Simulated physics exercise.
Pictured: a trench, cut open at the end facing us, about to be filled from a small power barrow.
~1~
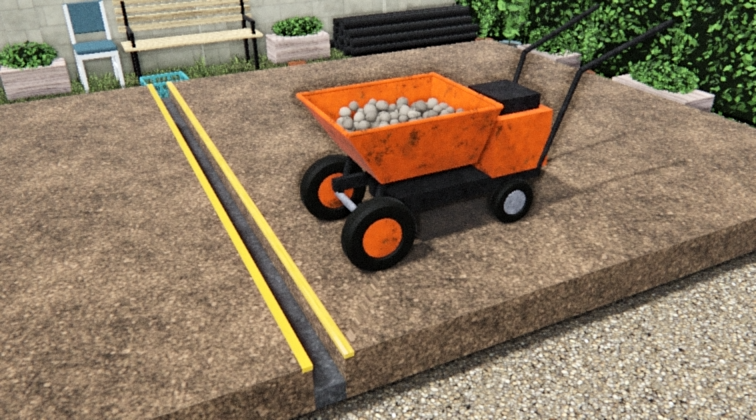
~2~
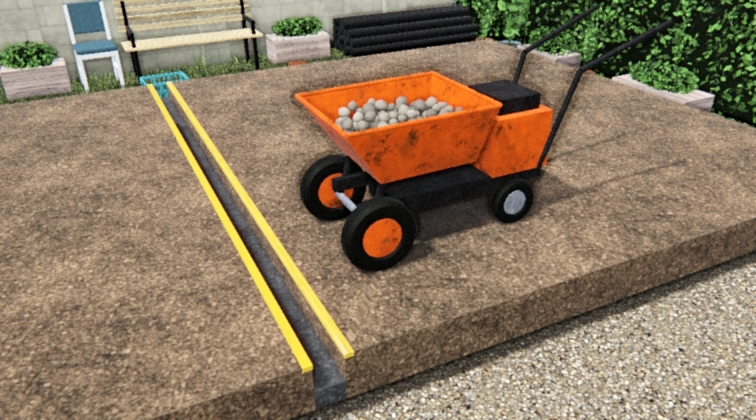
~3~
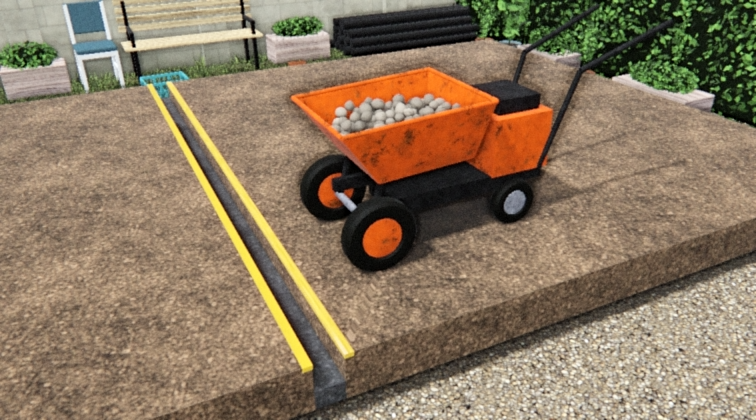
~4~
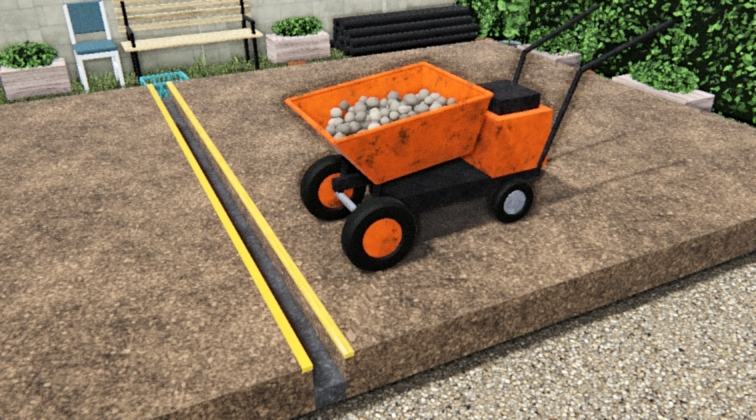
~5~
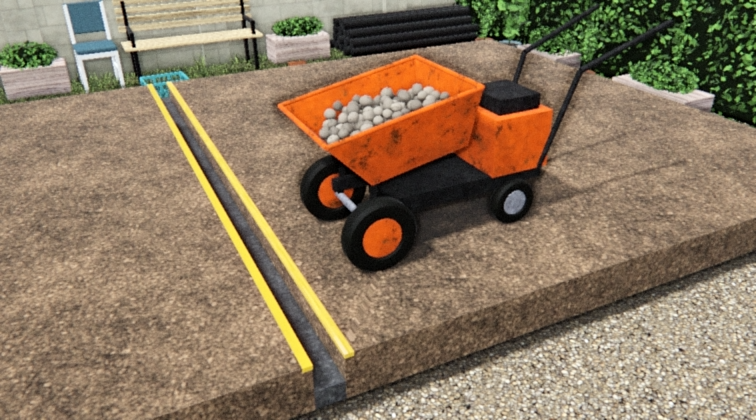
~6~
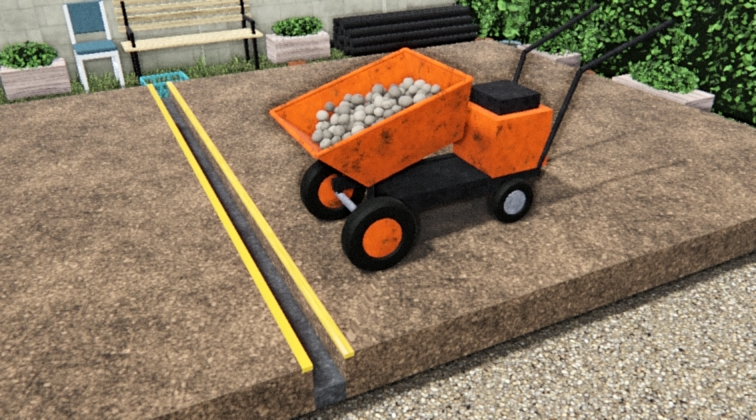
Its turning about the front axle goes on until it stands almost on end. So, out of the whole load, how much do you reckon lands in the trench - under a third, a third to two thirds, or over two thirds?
I reckon under a third of it lands there.
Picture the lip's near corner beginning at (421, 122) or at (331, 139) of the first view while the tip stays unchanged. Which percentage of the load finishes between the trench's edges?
40 % and 0 %.
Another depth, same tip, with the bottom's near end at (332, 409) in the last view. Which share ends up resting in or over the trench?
I'd put it at some 10 in a hundred.
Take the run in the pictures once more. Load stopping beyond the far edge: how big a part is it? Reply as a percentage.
Share of load: Near 85 %.
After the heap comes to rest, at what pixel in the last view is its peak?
I'd mark the summit at roughly pixel (228, 253).
Soon, skip tipped steeply; all in the skip.
A while on, skip tipped right over; nearly all in the skip; a stray few beyond it; a stray few falling.
Towards the end, skip tipped right over; about a third in the skip; about two thirds beyond it; a stray few falling.
Finally, skip tipped right over; a small part in the skip; a small part in or heaped over the trench; most beyond it.
